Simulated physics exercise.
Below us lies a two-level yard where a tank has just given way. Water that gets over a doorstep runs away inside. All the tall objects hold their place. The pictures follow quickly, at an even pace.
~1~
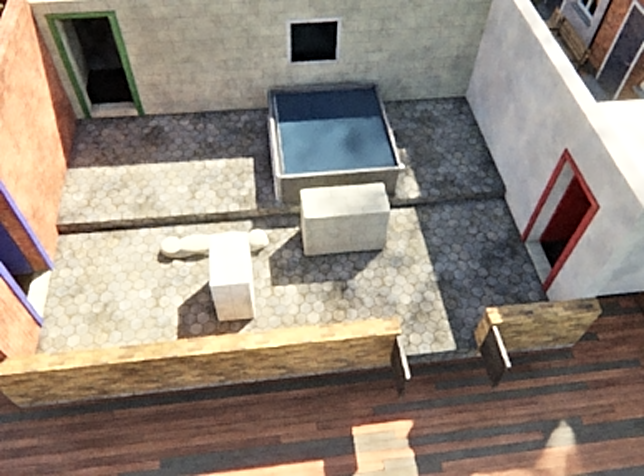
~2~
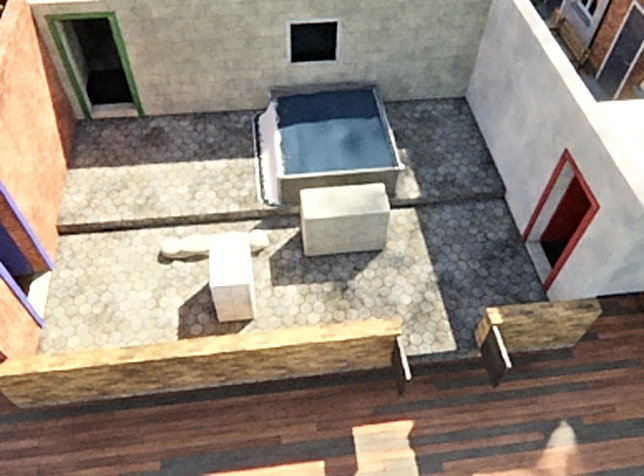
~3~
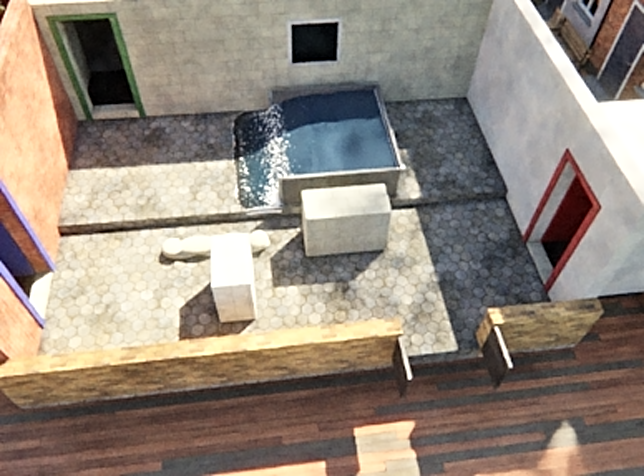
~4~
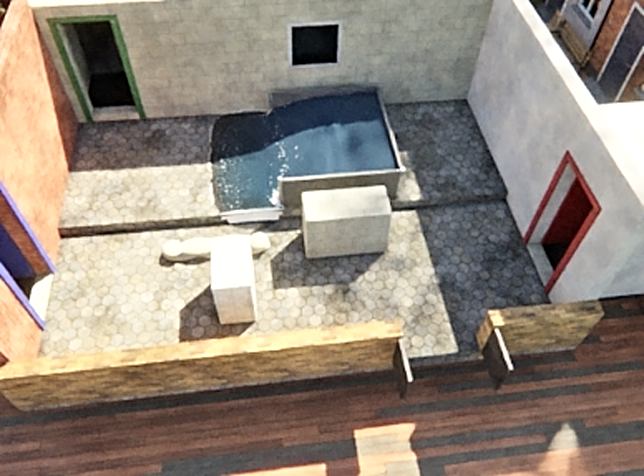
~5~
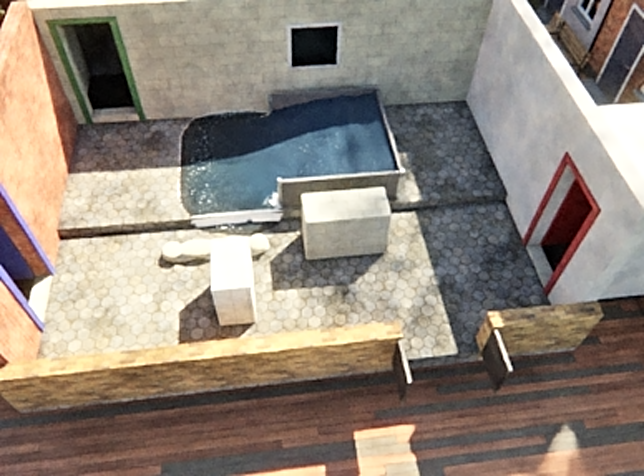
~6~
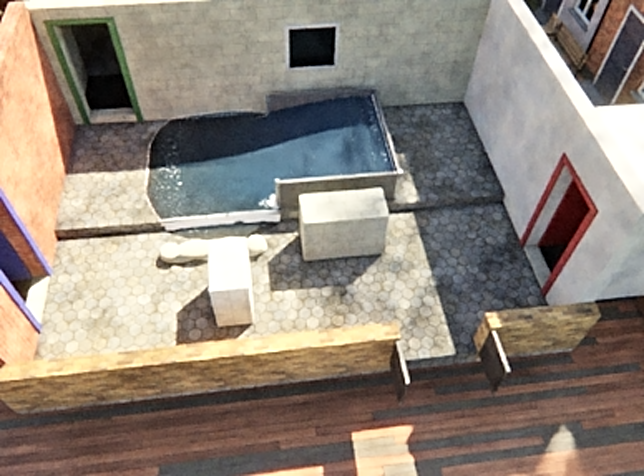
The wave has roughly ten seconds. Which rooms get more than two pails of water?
One by one: The red door lets in a lot; the green door lets in a lot; the blue door lets in a lot.
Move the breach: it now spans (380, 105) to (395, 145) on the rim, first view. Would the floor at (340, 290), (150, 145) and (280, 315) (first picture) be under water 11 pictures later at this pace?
In turn: Not flooded, not flooded, free of water.
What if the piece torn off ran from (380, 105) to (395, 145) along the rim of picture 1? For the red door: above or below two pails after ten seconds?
Then: Red door takes more.
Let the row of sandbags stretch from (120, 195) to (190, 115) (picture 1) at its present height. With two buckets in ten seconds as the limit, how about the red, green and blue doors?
One by one: Red door passes that mark, green door takes less, blue door floods.
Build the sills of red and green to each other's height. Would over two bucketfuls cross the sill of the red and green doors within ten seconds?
Then: The red door holds; the green door lets more in.
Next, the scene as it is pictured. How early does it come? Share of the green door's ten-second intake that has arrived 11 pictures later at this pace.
Close to 0 %.
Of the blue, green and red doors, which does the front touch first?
That is the green door.
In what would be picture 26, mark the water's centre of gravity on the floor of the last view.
At about (179, 188).
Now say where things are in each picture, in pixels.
In the first picture, the open tank at (331, 130) is whole and still.
In the second picture, water pours out at (276, 150) and has run to (277, 205).
In the third picture, the front is at (256, 111), out from the gap at (277, 151).
In the fourth picture, the front is at (226, 115), out from the gap at (277, 154).
In the fifth picture, water pours out at (277, 155) and has run to (199, 118).
In the sixth picture, the front is at (172, 120), out from the gap at (275, 156).
A moment on, water covers 30 % of the floor; the red door not reached, the green door wet at the sill, nothing in, the blue door not reached.
Next, water covers 35 % of the floor; the red door not reached, the green door wet at the sill, nothing in, the blue door wet at the sill, nothing in.
Then, water covers 40 % of the floor; the red door not reached, the green door over two buckets in, the blue door over two buckets in.
Later, water covers 65 % of the floor; the red door not reached, the green door over two buckets in, the blue door over two buckets in.
In the end, water covers 85 % of the floor; the red door over two buckets in, the green door over two buckets in, the blue door far over two buckets in.
